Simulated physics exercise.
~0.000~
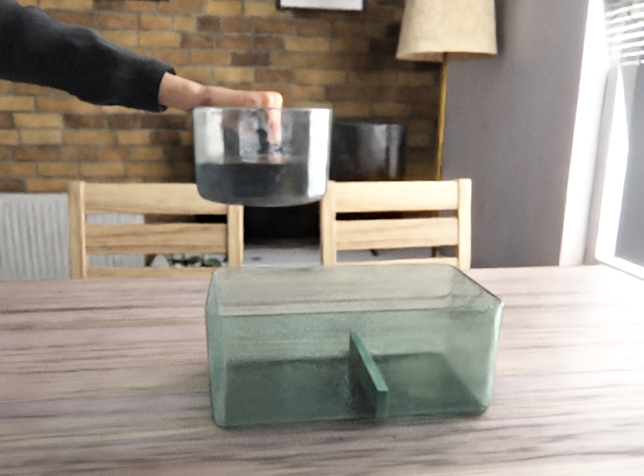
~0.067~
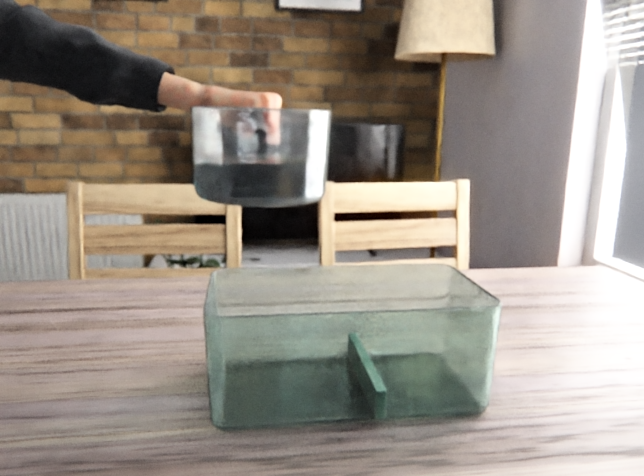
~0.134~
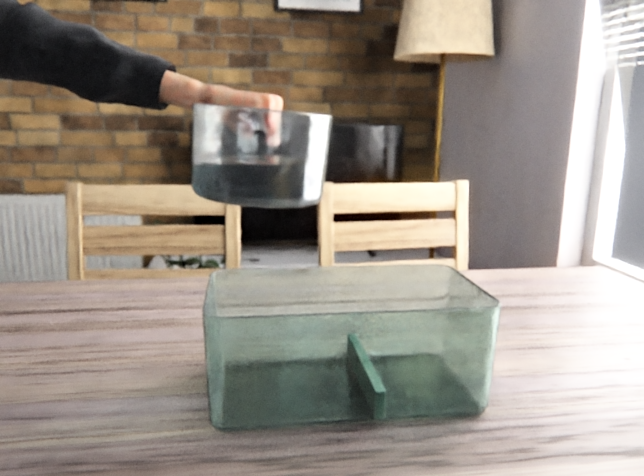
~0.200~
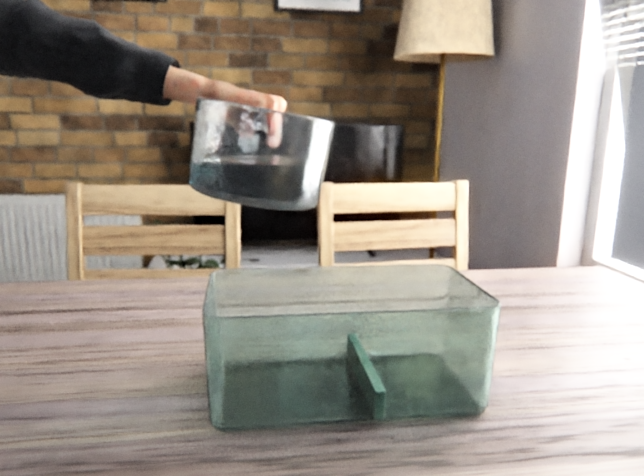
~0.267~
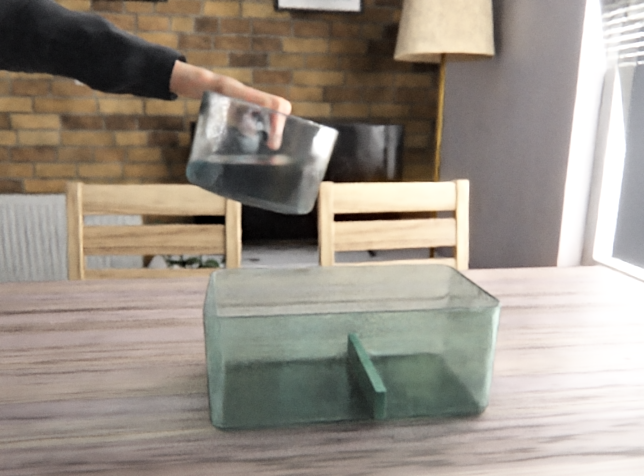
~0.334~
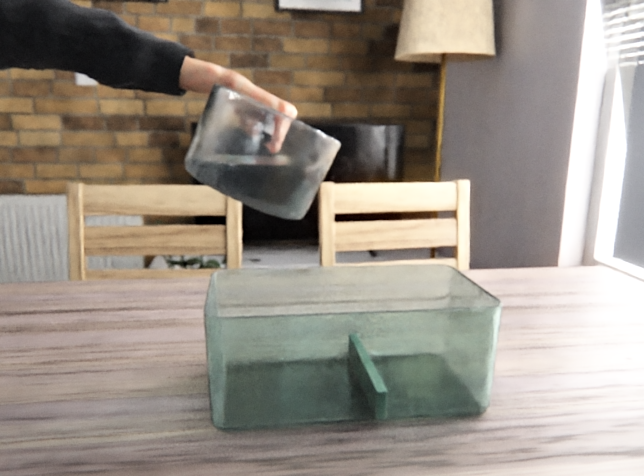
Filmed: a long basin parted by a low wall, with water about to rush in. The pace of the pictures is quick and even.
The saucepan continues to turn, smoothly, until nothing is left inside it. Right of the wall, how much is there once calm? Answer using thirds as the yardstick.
Between a third and two thirds of it.
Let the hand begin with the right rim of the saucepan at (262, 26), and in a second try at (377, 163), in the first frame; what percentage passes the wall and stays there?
Estimate, first then second: 15 per cent and 90 per cent.
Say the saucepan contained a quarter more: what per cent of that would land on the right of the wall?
Some 55 per cent.
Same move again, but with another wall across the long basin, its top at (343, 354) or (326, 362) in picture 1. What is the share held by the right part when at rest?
Case 1: 85 %; case 2: 90 %.
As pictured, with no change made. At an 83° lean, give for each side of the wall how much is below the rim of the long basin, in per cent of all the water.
Reading: Left some 5 %, right some 5 %.
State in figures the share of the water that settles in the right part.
I'd say close to 45 per cent.
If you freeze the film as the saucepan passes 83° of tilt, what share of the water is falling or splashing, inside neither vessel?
30 %.
A moment on, the saucepan is tipped on its side and 63 per cent is still to pour, 3 is left of the wall and 3 right of it.
Next, the saucepan is tipped right over and 12 per cent is still to pour, 29 is left of the wall and 45 right of it.
Then the saucepan is tipped right over and 0 per cent is still to pour, 52 is left of the wall and 46 right of it.
Later the saucepan is tipped right over and 0 per cent is still to pour, 53 is left of the wall and 46 right of it.
In the end 53 per cent lies left of the wall, 46 right of it and 1 outside.
